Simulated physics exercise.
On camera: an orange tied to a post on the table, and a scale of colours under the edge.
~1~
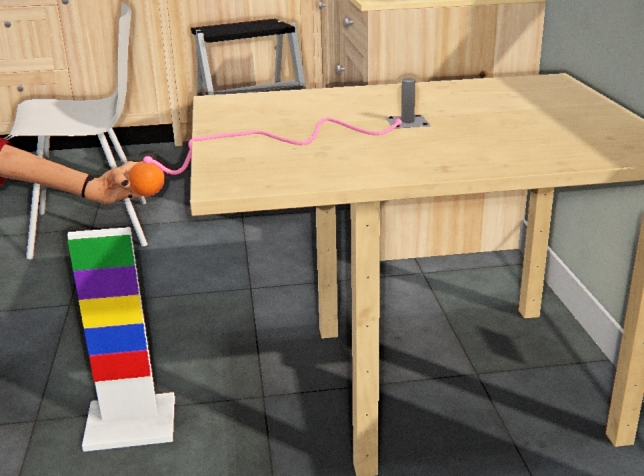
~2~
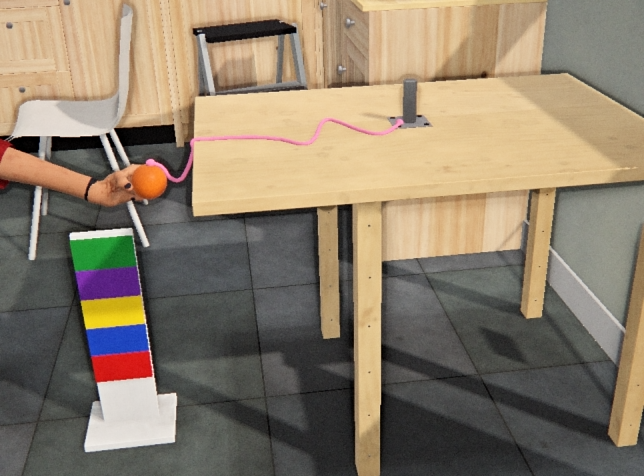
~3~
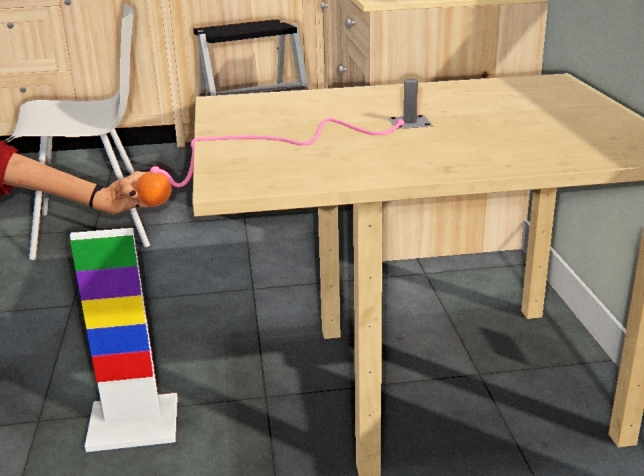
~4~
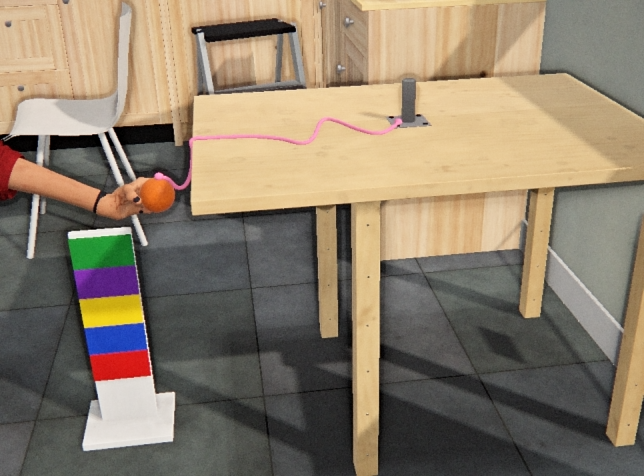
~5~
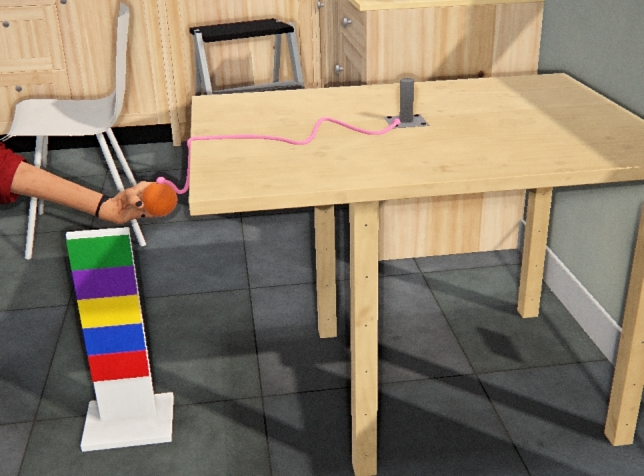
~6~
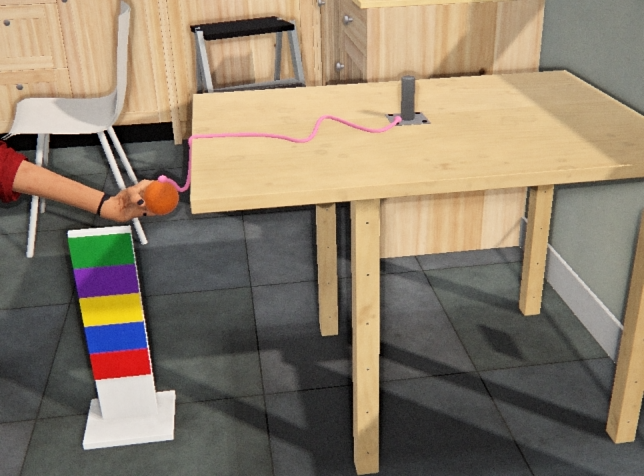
A hand holding an orange ball on a pink cord beside a wooden table, shifting slightly right above a colour-banded stand.
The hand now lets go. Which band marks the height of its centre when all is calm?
At blue.
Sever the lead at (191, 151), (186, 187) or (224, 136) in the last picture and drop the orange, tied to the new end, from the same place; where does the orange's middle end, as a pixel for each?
The places are (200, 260), (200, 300) and (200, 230).
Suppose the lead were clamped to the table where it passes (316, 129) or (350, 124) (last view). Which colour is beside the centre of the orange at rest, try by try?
One after the other, purple; yellow.
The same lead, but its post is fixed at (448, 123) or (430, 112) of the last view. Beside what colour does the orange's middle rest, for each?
Try by try: Yellow; yellow.
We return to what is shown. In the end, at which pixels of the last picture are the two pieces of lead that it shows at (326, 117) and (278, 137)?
At (284, 130), then (193, 159).
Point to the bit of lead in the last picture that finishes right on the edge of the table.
The one at (291, 140).
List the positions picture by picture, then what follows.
The first frame shows orange (146, 179); green (101, 254); purple (106, 283); yellow (111, 312); blue (116, 340); red (120, 367).
The second frame shows orange (149, 181); lead through (387, 133) (336, 121) (315, 138) (260, 138) (194, 149).
The third frame shows orange (153, 189).
The fourth frame shows orange (157, 195); lead through (385, 132) (335, 121) (314, 137) (258, 137) (192, 148).
The fifth frame shows orange (160, 199).
The sixth frame shows orange (161, 197); lead through (385, 130) (334, 119) (313, 135) (257, 135) (192, 147).
Early on, orange near (228, 305); level with blue.
Midway, orange near (200, 322); level with blue.
Finally, orange near (212, 321); level with blue. Its centre hangs level with the blue band.
